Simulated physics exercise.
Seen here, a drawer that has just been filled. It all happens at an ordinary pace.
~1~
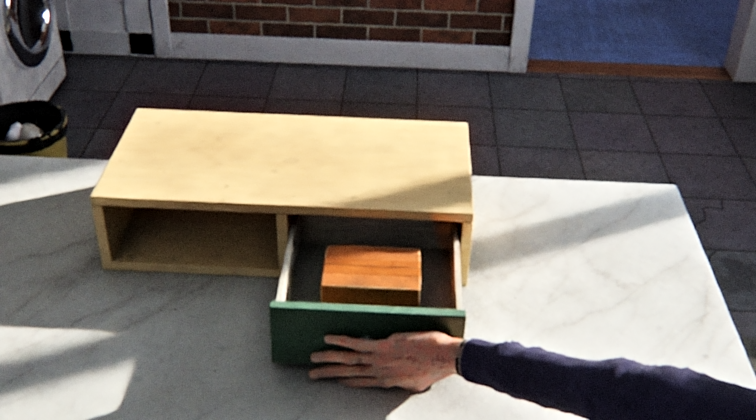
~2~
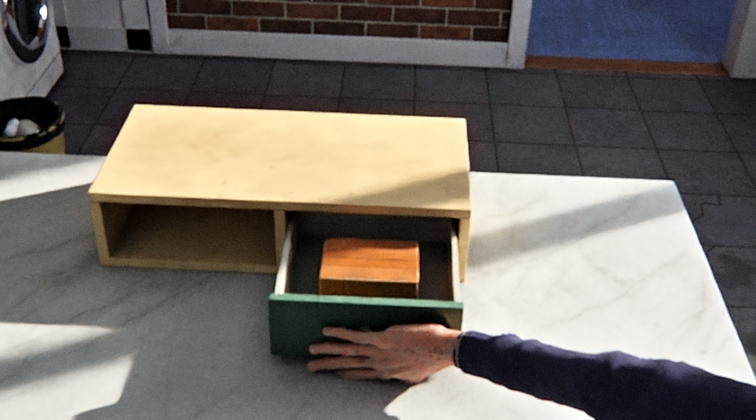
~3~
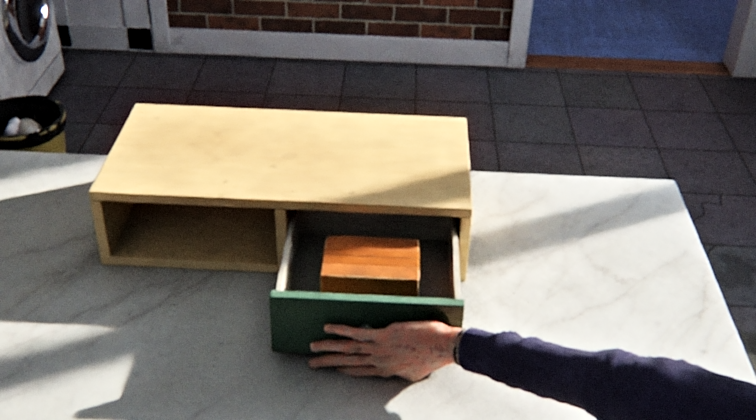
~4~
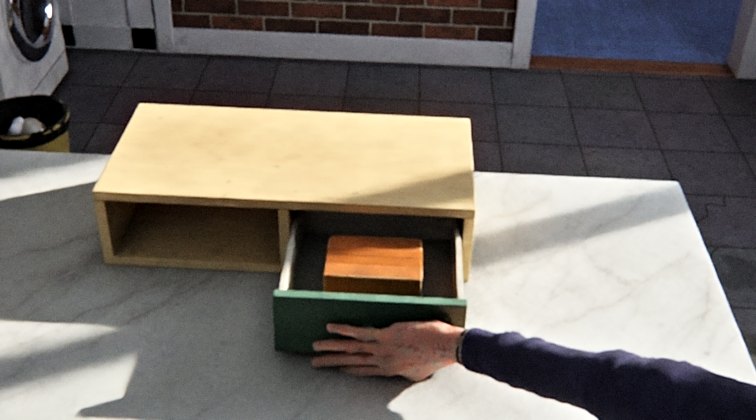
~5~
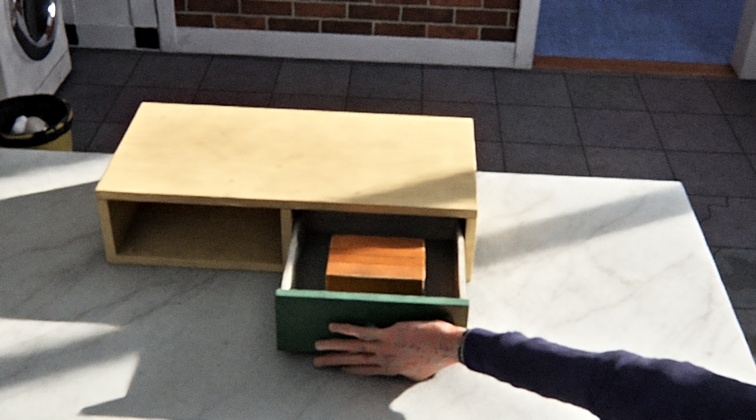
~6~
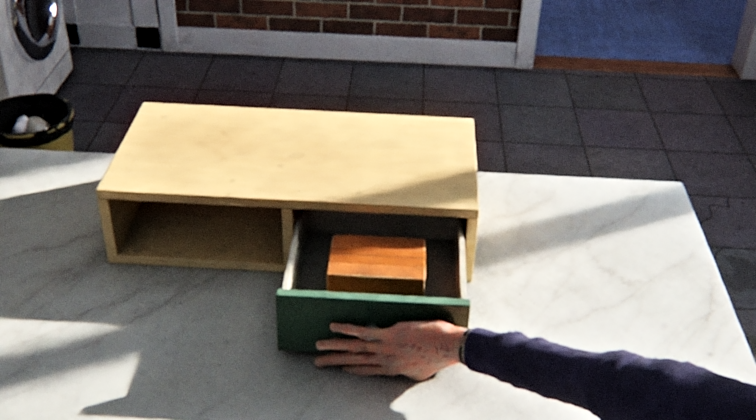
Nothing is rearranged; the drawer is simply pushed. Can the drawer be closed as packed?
What happens is that the drawer reaches the back.
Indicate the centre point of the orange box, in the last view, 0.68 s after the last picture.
It ends up somewhere around (381, 222).
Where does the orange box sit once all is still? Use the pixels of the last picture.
Its middle settles near (383, 198) in the last picture.
Then, 0.40 s on from there, drawer starting in.
Then, 0.68 s on from there, drawer about half in.
In the end, the drawer closes.
